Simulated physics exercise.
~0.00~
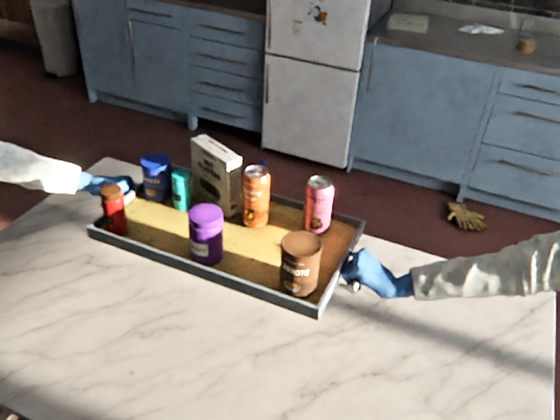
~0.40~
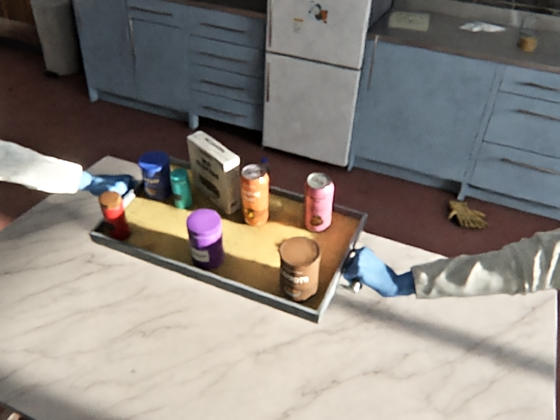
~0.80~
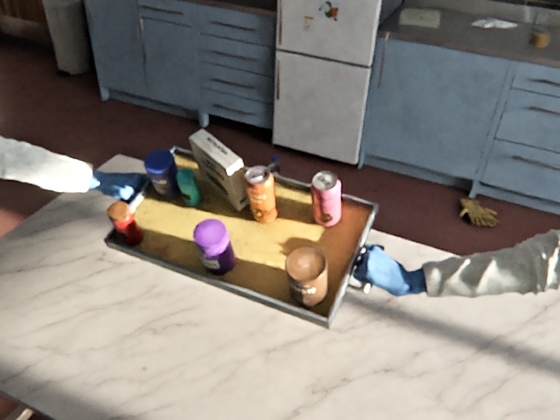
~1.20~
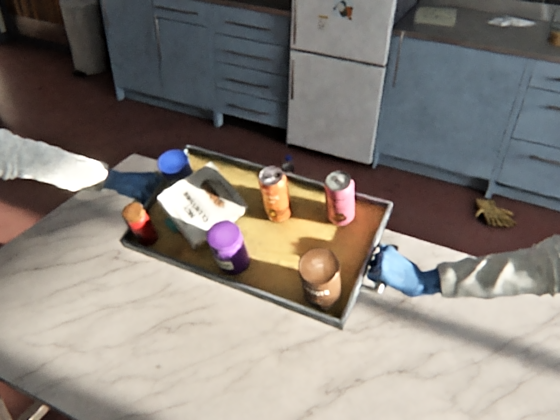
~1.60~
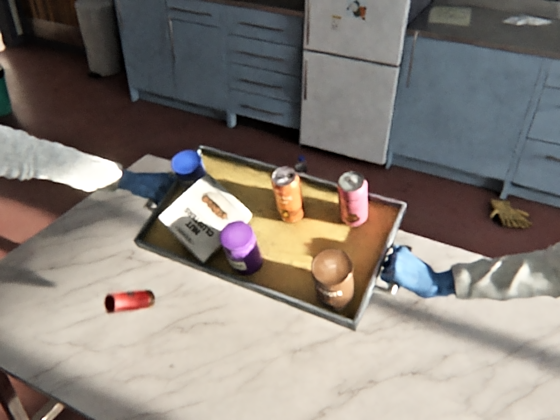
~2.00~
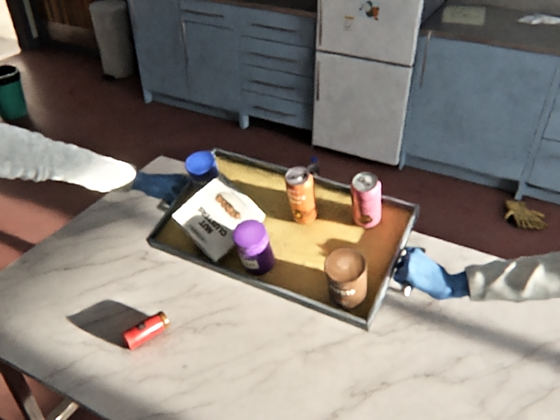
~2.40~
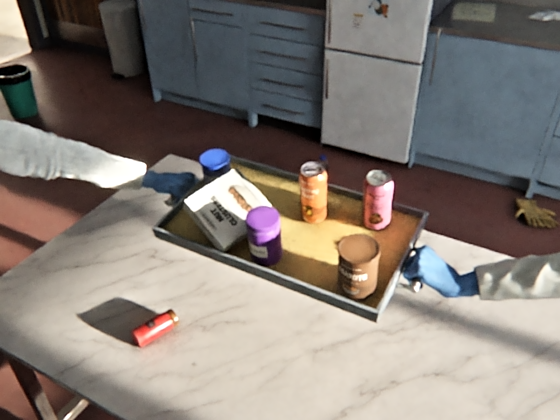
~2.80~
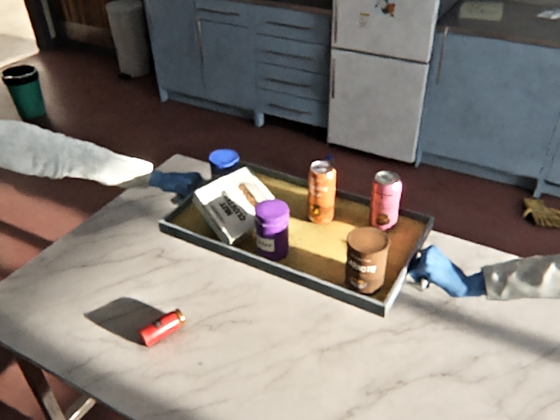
Two gloved hands tipped a loaded tray toward the near side above a marble table, toppling a white packet and sending a red shaker onto the tabletop, then began levelling it while the jar, tins and two cans stayed standing.
